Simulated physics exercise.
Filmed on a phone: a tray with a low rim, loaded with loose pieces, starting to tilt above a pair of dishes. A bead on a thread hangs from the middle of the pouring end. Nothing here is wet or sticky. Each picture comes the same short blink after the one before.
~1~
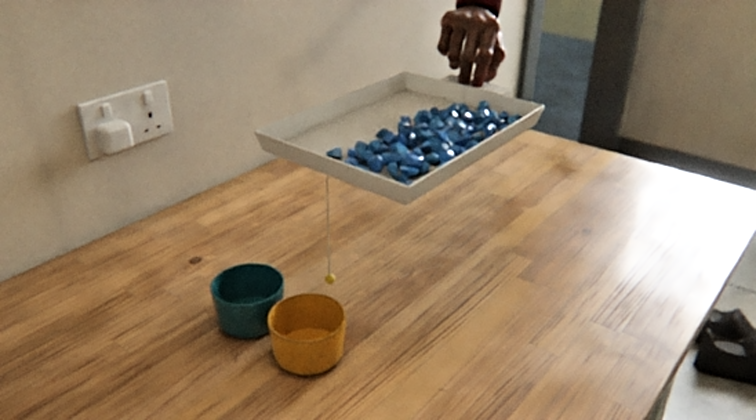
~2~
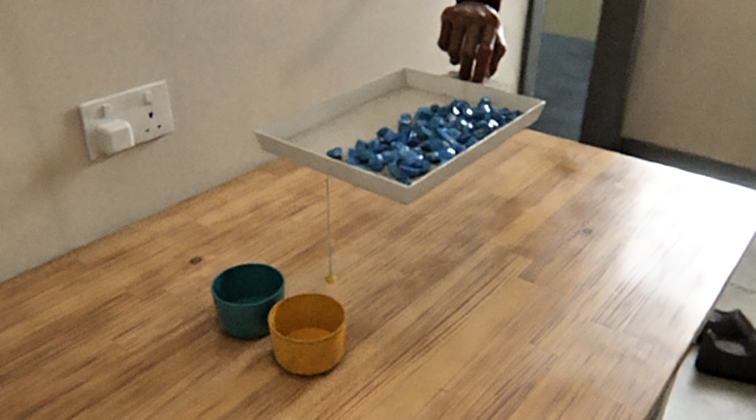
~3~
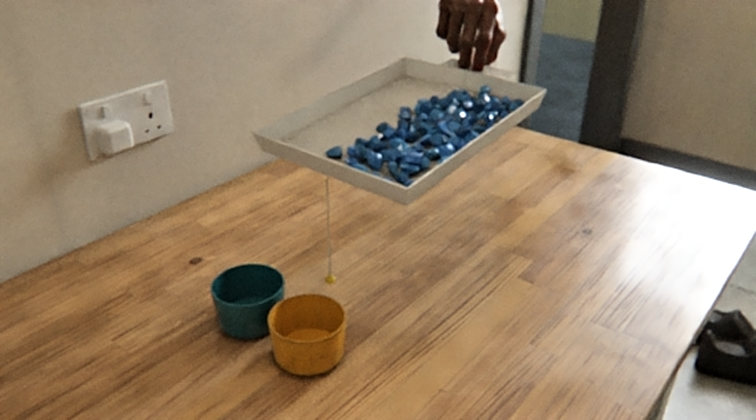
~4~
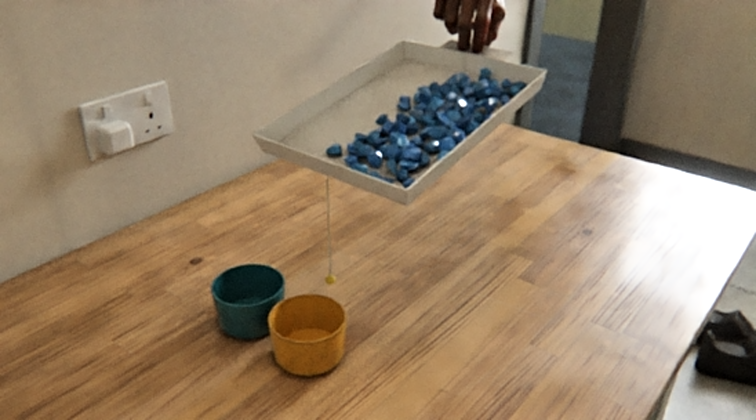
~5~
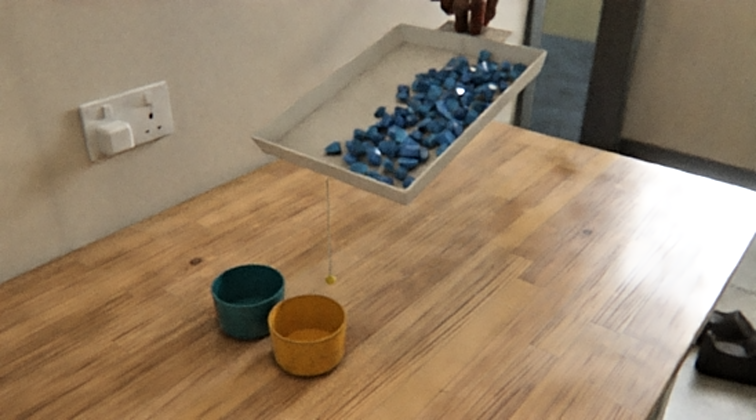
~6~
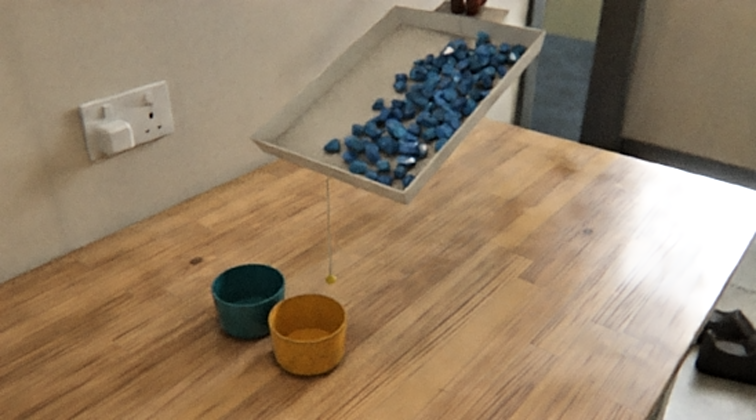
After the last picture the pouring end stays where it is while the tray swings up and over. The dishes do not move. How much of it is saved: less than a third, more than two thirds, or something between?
In the dishes lies between a third and two thirds of it.
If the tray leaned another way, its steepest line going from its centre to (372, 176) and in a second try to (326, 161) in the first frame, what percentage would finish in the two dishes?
Near 20 % and 70 %.
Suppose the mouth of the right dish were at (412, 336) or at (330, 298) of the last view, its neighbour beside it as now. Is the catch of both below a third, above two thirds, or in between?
First below one third, then below one third.
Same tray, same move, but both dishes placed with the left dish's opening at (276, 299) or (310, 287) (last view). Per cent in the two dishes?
The first gives 60 %, the second 10 %.
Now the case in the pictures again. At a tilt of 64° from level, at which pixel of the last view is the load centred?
Near (344, 161).
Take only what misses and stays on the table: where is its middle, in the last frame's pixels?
Roughly at (298, 405).
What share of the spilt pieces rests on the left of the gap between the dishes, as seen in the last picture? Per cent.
It comes to 50 per cent or so.
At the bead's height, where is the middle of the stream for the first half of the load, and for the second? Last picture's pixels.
The first part at (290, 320); the rest at (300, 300).
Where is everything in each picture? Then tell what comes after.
The first picture shows corners of the pouring end (261, 130) and (407, 183), level; middle of the load (442, 135), aquarium stones; left dish (221, 315); right dish (281, 351); bead on its thread (330, 279).
The second picture shows corners of the pouring end (262, 131) and (407, 183), level; middle of the load (443, 132).
The third picture shows corners of the pouring end (260, 132) and (406, 184), tipped barely, level across its low end; middle of the load (442, 126).
The fourth picture shows corners of the pouring end (259, 133) and (405, 185), tipped a little, level across its low end; middle of the load (442, 115).
The fifth picture shows corners of the pouring end (258, 134) and (404, 186), tipped clearly, level across its low end; middle of the load (441, 105).
The sixth picture shows corners of the pouring end (257, 135) and (402, 187), tipped clearly, level across its low end; middle of the load (439, 96); left dish (222, 315); right dish (282, 351).
Just after the last frame, tray tipped steeply; almost all on the tray; about a tenth in the air.
A moment on, tray tipped past a quarter turn; roughly a third on the tray; about a tenth in the right dish; about a tenth in the left dish; roughly a quarter outside both; roughly a quarter in the air.
Further on, tray tipped past a quarter turn; roughly a third in the right dish; roughly a quarter in the left dish; roughly half outside both.
When it is over, tray tipped past a quarter turn; roughly a third in the right dish; roughly a quarter in the left dish; roughly half outside both.
